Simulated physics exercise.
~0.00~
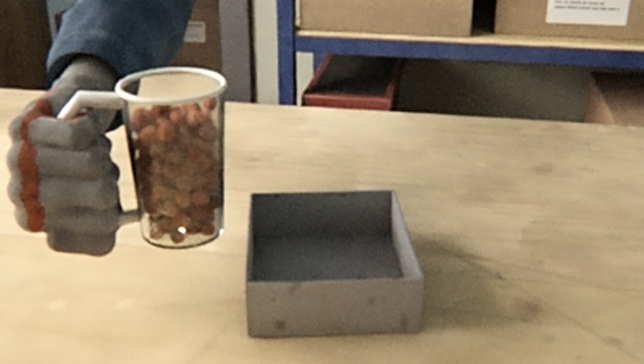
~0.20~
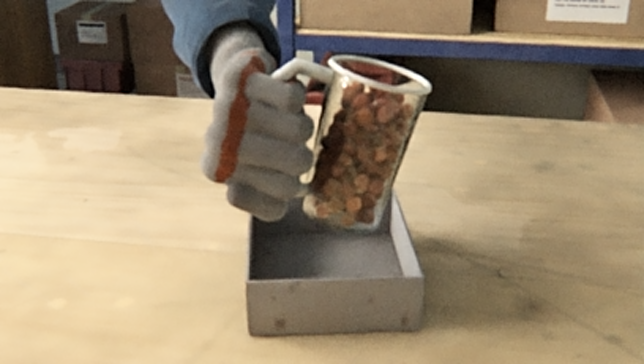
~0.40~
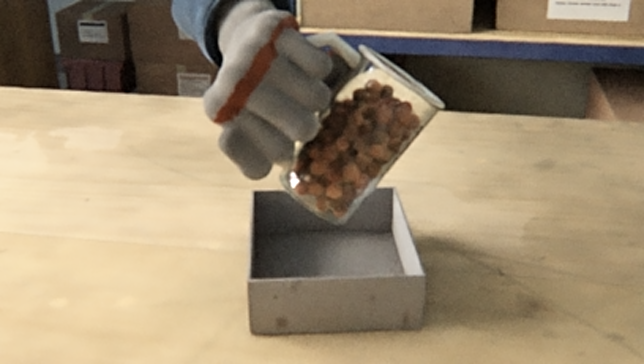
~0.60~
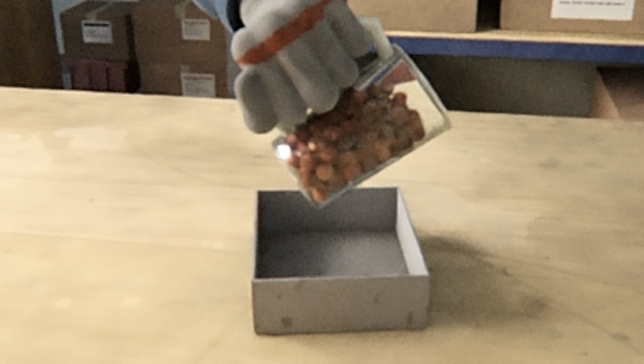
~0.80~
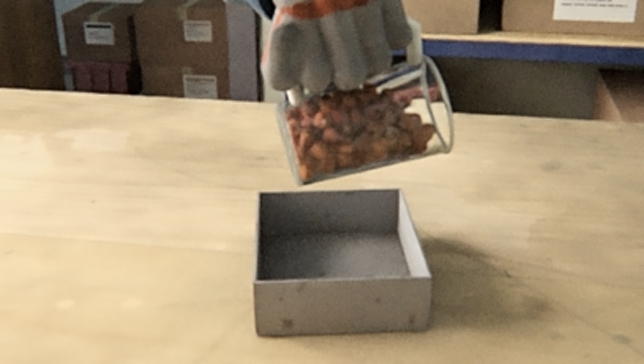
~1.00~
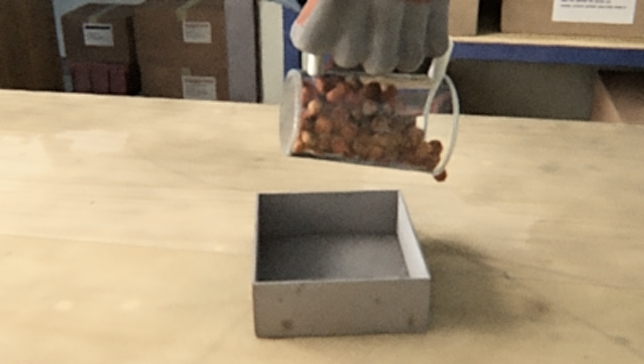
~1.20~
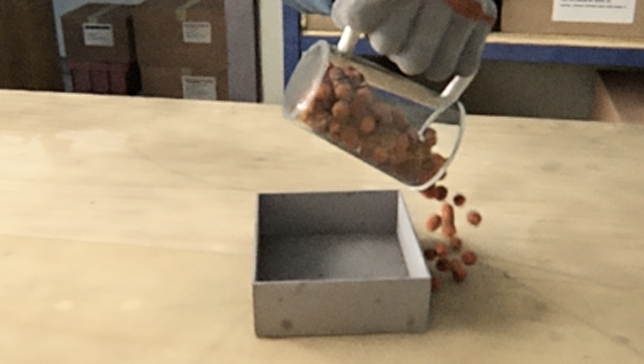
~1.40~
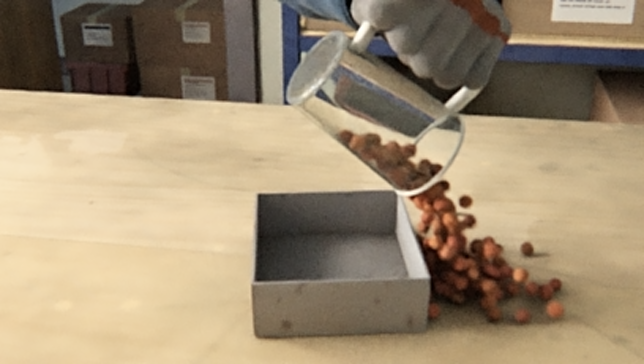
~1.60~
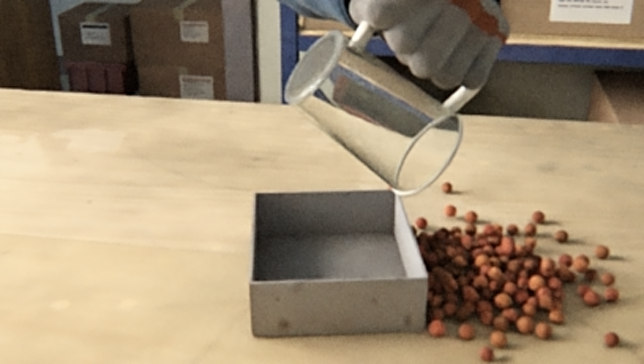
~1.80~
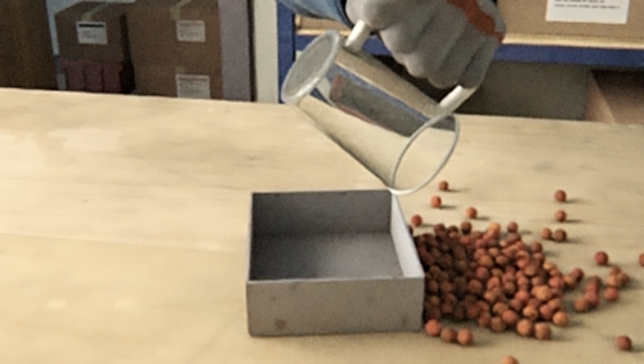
The video shows a gloved hand lifting a clear cup of reddish-brown pellets over an open grey box on a wooden table and tipping it rightward. The pellets spill past the box's right side and scatter on the table, leaving the cup and box empty.
